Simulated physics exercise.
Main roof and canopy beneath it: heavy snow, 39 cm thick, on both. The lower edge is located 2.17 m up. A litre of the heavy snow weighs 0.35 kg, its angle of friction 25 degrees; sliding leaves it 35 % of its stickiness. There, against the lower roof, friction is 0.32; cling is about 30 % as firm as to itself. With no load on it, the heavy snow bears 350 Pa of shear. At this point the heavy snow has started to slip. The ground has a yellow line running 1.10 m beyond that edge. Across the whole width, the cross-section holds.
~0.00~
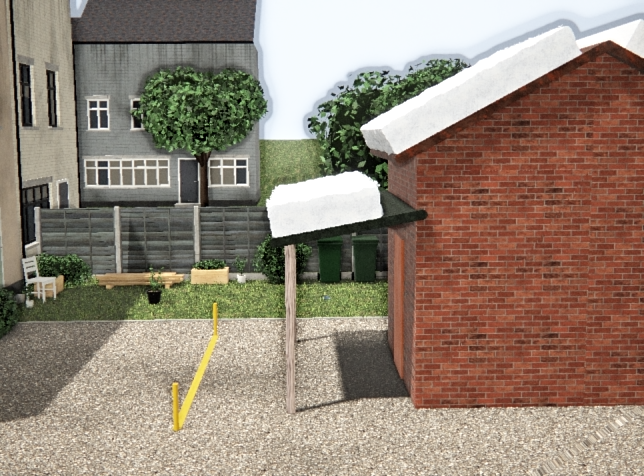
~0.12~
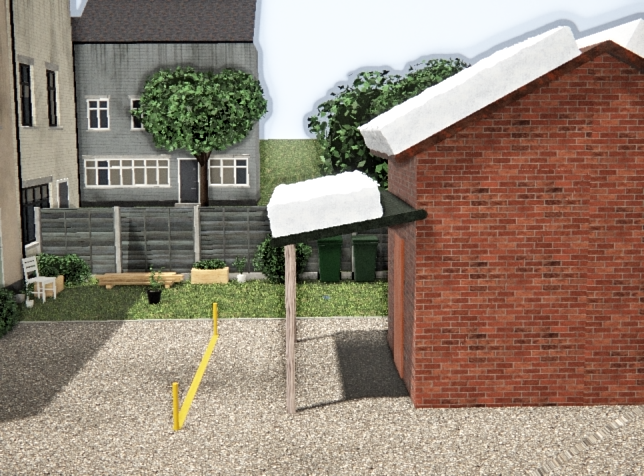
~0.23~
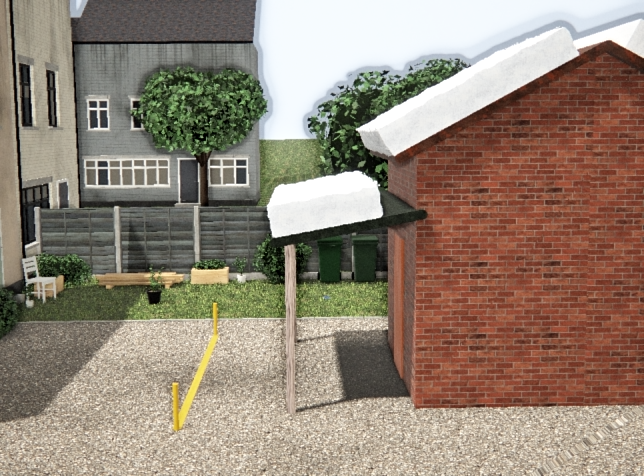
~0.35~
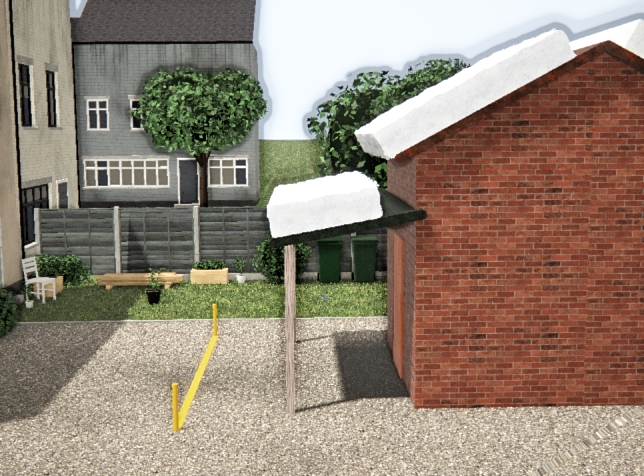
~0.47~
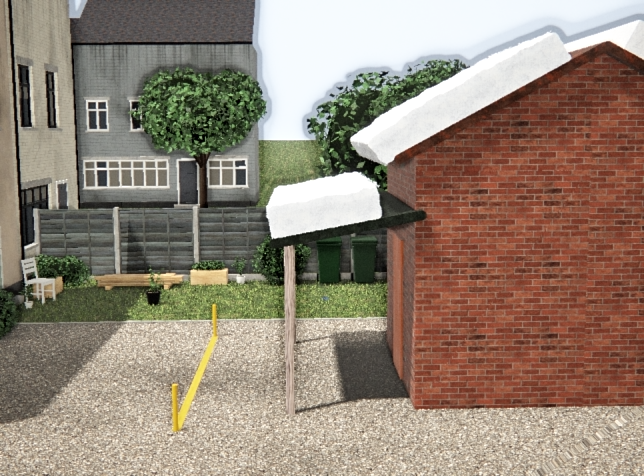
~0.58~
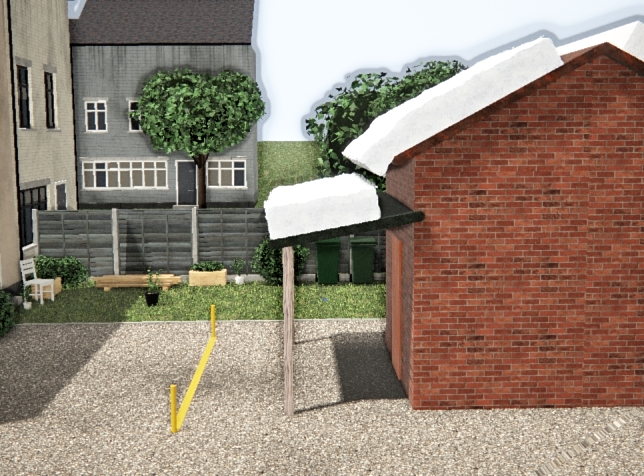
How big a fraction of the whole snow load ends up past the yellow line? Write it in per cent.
32 %.
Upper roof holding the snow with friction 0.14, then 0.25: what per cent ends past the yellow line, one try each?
Respectively 50 percent and 45 percent.
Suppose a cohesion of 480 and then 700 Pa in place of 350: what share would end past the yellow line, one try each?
20 %, then 14 %.
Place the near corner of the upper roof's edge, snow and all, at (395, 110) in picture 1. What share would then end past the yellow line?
I'd put it at close to 50 percent.
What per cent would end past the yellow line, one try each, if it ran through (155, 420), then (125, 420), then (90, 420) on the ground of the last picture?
I'd guess near 25 %, then near 16 %, and near 7 % on the last try.
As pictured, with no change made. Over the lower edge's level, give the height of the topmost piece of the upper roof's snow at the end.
I'd put it at around 0.7 m up.
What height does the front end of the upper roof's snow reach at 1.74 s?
Somewhere around 2.6 metres, I'd say.
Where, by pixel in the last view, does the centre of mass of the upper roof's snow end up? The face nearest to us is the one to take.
Position: About (232, 323).
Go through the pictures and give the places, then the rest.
Front end of the heavy snow at (394, 142), in the first frame.
Front end of the heavy snow at (393, 142), its middle shifted 9 mm, in the second frame.
Front end of the heavy snow at (391, 144), its middle shifted 3.5 cm, 1 % of it past the upper edge, in one piece, in the third frame.
Front end of the heavy snow at (386, 128), its middle shifted 7.9 cm, 4 % of it past the upper edge, in one piece, in the fourth frame.
Front end of the heavy snow at (380, 132), its middle shifted 14 cm, 6 % of it past the upper edge, in one piece, in the fifth frame.
Front end of the heavy snow at (370, 145), its middle shifted 23 cm, 10 % of it past the upper edge, cracking, in the sixth frame.
By 1.12 s, none is below the lower edge and 0 % is past the line.
By 1.74 s, none is below the lower edge and 0 % is past the line.
By 2.37 s, 23 % is below the lower edge and 0 % is past the line.
By 3.00 s, 51 % is below the lower edge and 22 % is past the line.
By 4.80 s, at the end, 62 % is below the lower edge and 32 % is past the line.
